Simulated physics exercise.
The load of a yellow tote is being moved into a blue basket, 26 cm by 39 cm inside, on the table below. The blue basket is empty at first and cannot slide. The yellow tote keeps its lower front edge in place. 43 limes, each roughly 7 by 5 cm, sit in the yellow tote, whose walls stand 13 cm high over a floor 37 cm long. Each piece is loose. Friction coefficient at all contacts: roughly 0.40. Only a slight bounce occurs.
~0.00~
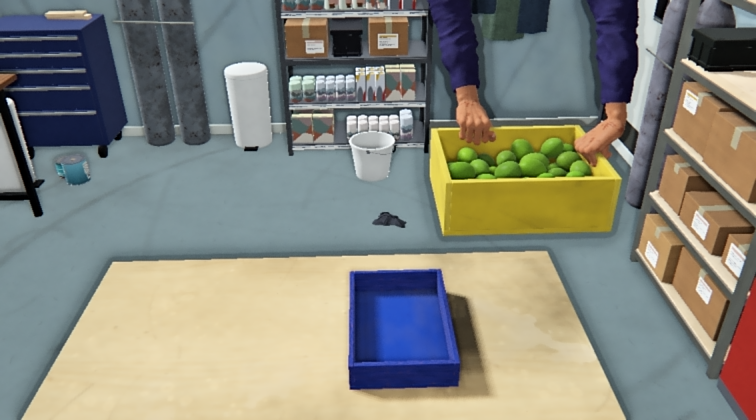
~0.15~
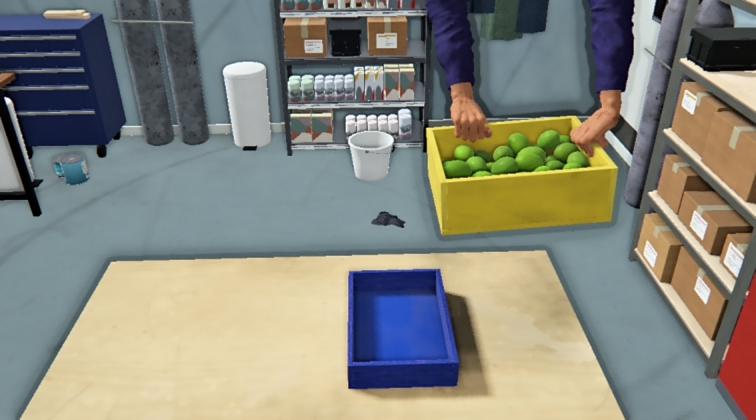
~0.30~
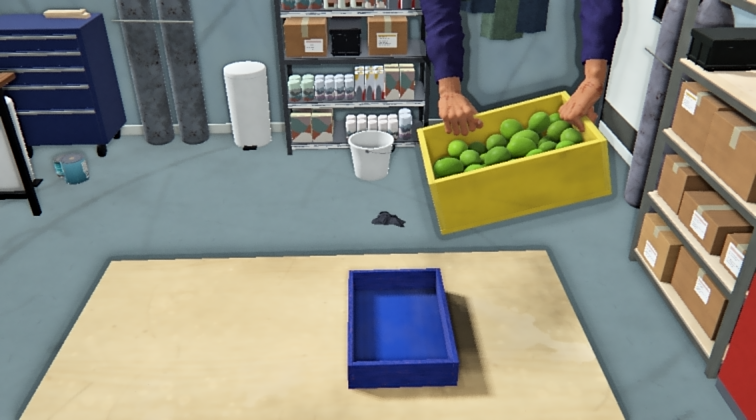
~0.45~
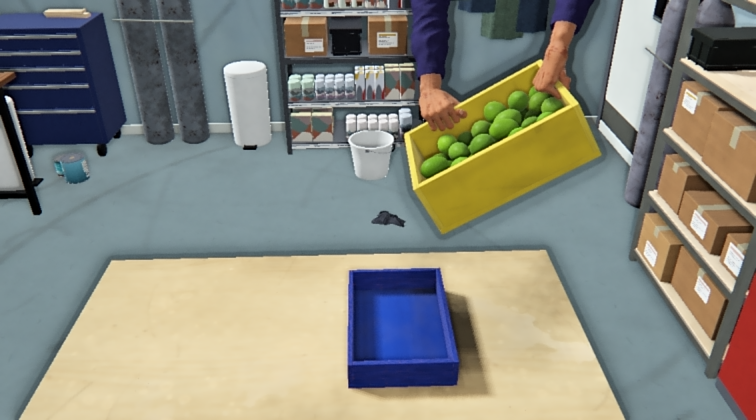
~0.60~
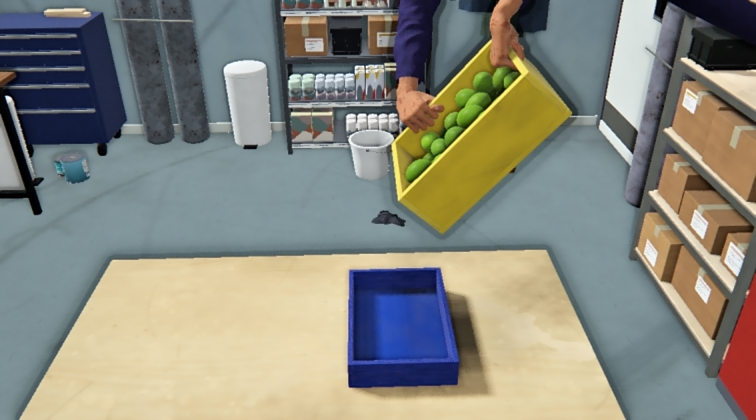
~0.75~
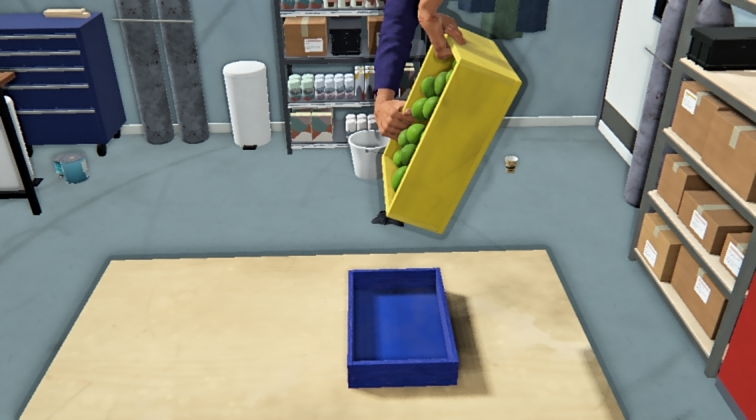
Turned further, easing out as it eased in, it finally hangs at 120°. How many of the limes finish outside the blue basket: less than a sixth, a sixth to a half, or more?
Outside tally: The greater part, blue basket.
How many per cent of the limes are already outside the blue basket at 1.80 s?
Estimate for then: Some 95 percent.
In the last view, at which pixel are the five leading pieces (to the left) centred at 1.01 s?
Their centre is around (338, 212).
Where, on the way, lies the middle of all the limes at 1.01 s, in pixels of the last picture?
You'd find the load's middle at roughly (397, 172).
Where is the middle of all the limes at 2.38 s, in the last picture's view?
Look near pixel (204, 337).
After 1.01 s, tilt 99°; 32 still in the yellow tote and 11 in the air.
After 1.34 s, tilt 120°; 5 still in the yellow tote, 20 outside the blue basket and 18 in the air.
After 1.80 s, tilt 120°; 1 in the blue basket, 41 outside the blue basket and 1 in the air.
When it is over (at 2.38 s), 1 in the blue basket and 42 outside the blue basket. Asked share, 42 of 43, 98 per cent.
